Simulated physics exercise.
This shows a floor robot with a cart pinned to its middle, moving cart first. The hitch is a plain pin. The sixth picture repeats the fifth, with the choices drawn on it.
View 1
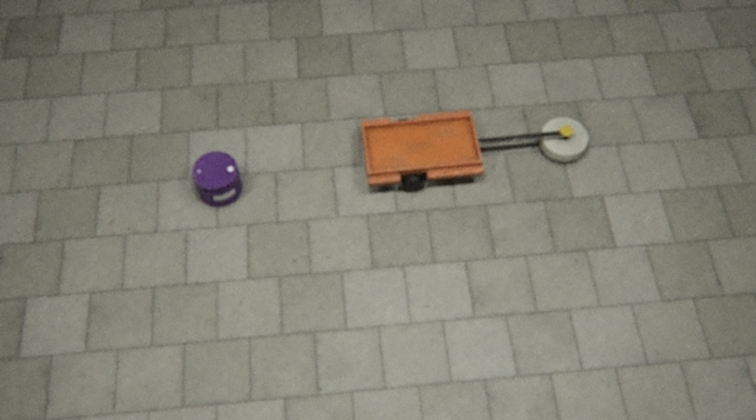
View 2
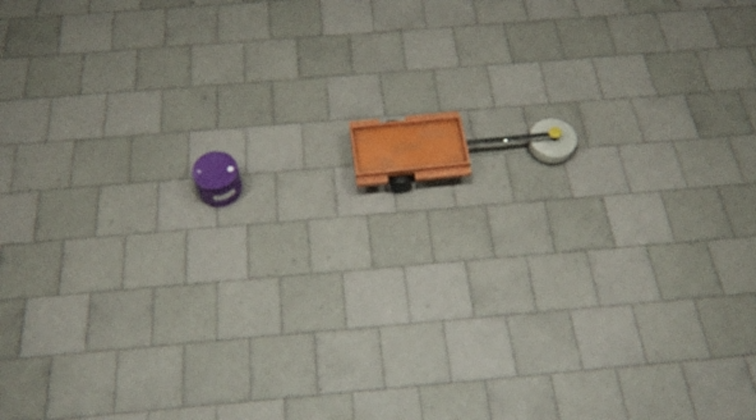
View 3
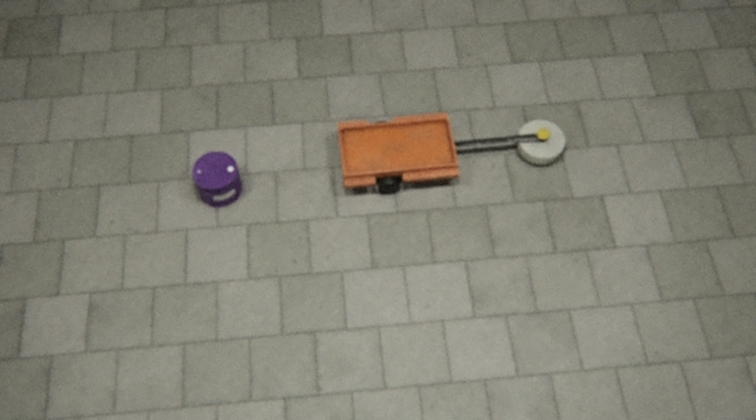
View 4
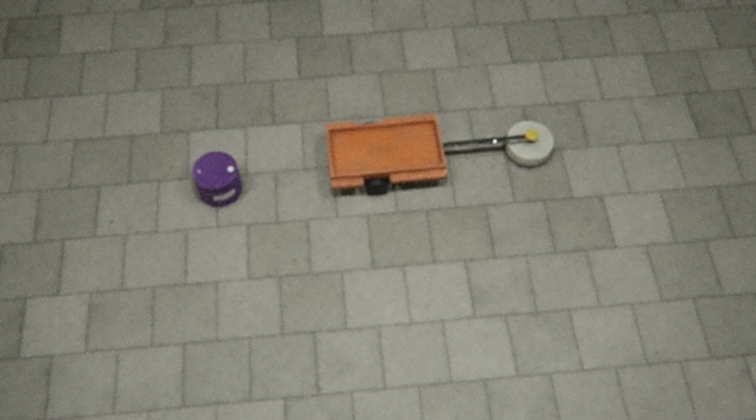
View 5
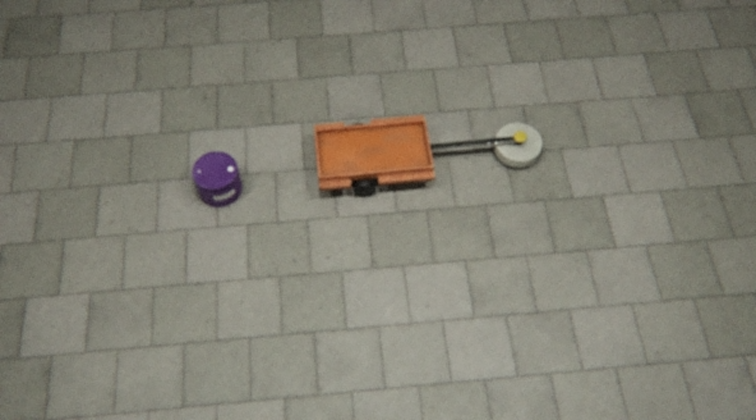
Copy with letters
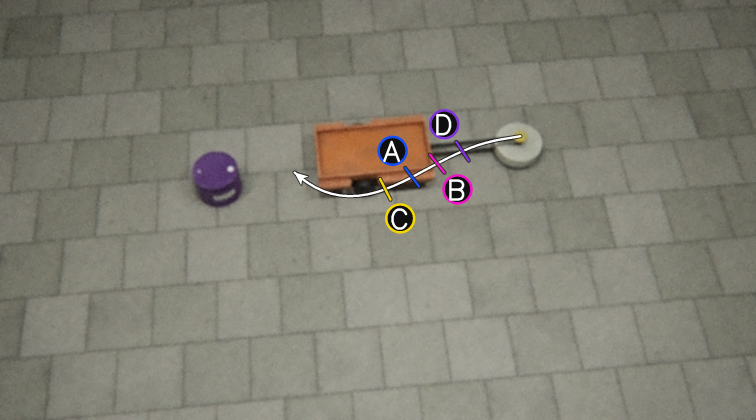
The clip shows a round pale robot on a grey paved floor slowly pushing an orange cart leftward by a thin dark bar, narrowing the gap to a purple tub that stays still on the left.
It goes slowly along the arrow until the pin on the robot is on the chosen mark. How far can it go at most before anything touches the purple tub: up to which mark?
It should halt at D.
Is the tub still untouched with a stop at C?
No.
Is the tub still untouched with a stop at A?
No.
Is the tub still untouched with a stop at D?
Yes.
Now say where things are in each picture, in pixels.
Orange cart (421, 146); purple tub (221, 189); robot (564, 138), in the first picture.
Robot (553, 139); orange cart (409, 147); purple tub (221, 189), in the second picture.
Robot (541, 141); orange cart (397, 148); purple tub (221, 189), in the third picture.
Robot (530, 142); orange cart (385, 149); purple tub (221, 189), in the fourth picture.
Robot (518, 144); orange cart (373, 150); purple tub (221, 189), in the fifth picture.
On the copy, A at (412, 177); B at (437, 164); C at (385, 189); D at (462, 151); the route from (520, 136) via (409, 178) to (295, 172).
On D. First, robot (499, 147), cart (353, 152).
Then, robot (477, 152), cart (329, 154).
Finally, robot (461, 158), cart (313, 155); nothing has been touched.
By contrast, A is too far, the tub has been hit; B is too far, the tub has been hit; C is too far, the tub has been hit.
